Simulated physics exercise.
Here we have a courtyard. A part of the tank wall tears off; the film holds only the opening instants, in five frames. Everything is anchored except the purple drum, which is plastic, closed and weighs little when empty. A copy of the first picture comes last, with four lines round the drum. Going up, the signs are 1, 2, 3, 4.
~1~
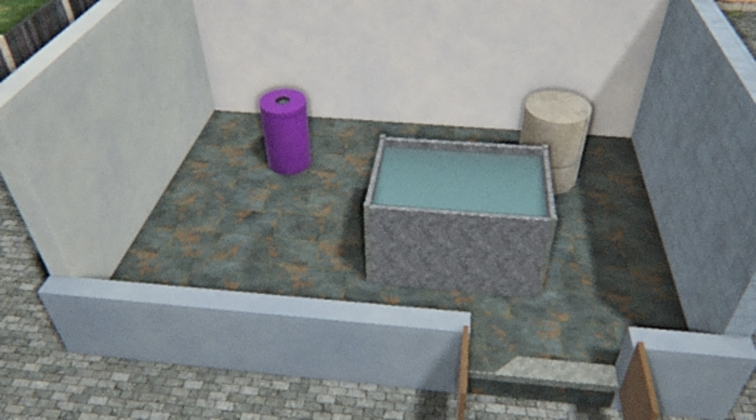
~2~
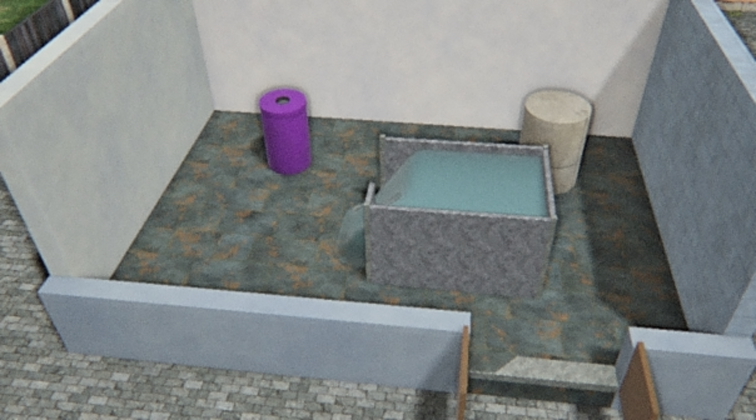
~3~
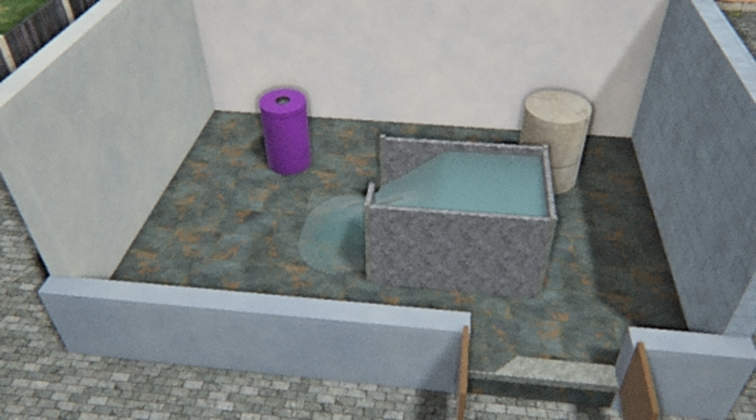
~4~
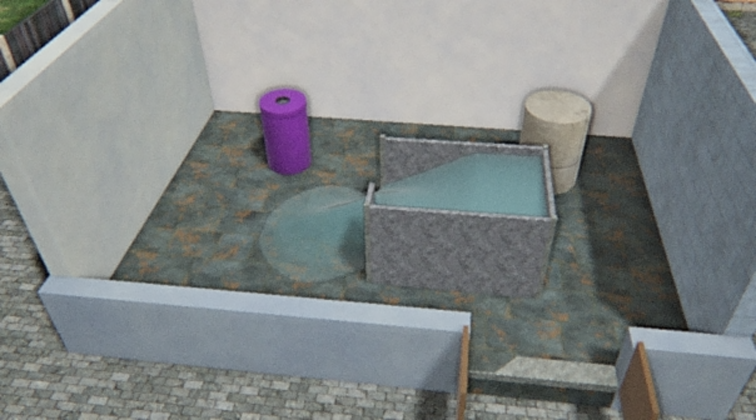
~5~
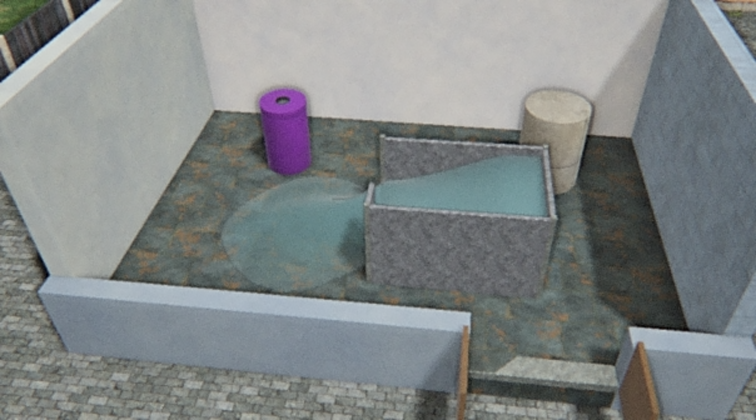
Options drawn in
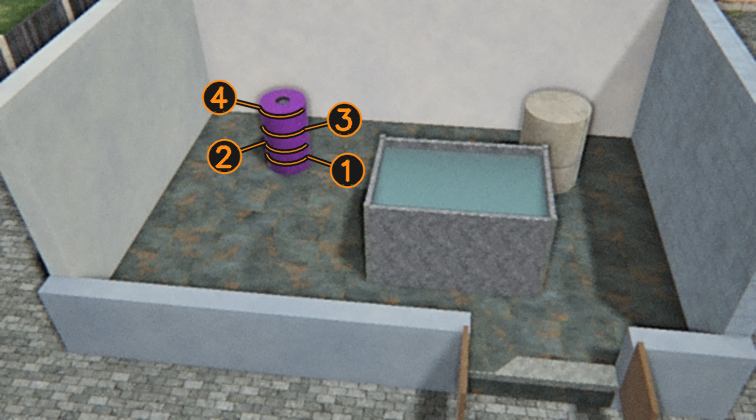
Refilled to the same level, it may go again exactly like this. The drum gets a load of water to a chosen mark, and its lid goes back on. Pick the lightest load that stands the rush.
Line 2.
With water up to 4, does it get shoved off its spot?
No.
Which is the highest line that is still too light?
Line 1.
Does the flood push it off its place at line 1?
Yes.
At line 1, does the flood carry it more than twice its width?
No, it does not.
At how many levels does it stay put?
Three of them.
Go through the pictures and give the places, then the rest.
Lid of the purple drum at (282, 100); tank full, its middle at (460, 181); open gate at (548, 323), in the first picture.
In the second picture, 2 % of the ground under water, its edge towards the drum at (356, 208).
In the third picture, 4 % of the ground under water, its edge towards the drum at (322, 205).
In the fourth picture, 8 % of the ground under water, its edge towards the drum at (322, 188).
Lid of the purple drum at (282, 100); 12 % of the ground under water, its edge towards the drum at (289, 183), in the fifth picture.
In orange, 1 at (283, 164); 2 at (281, 152); 3 at (279, 136); 4 at (277, 116); from the bottom up 1, 2, 3, 4.
Choosing 1, it is pushed about its own width away.
Choosing 2, it does not move.
Choosing 3, it does not move.
Choosing 4, it does not move.
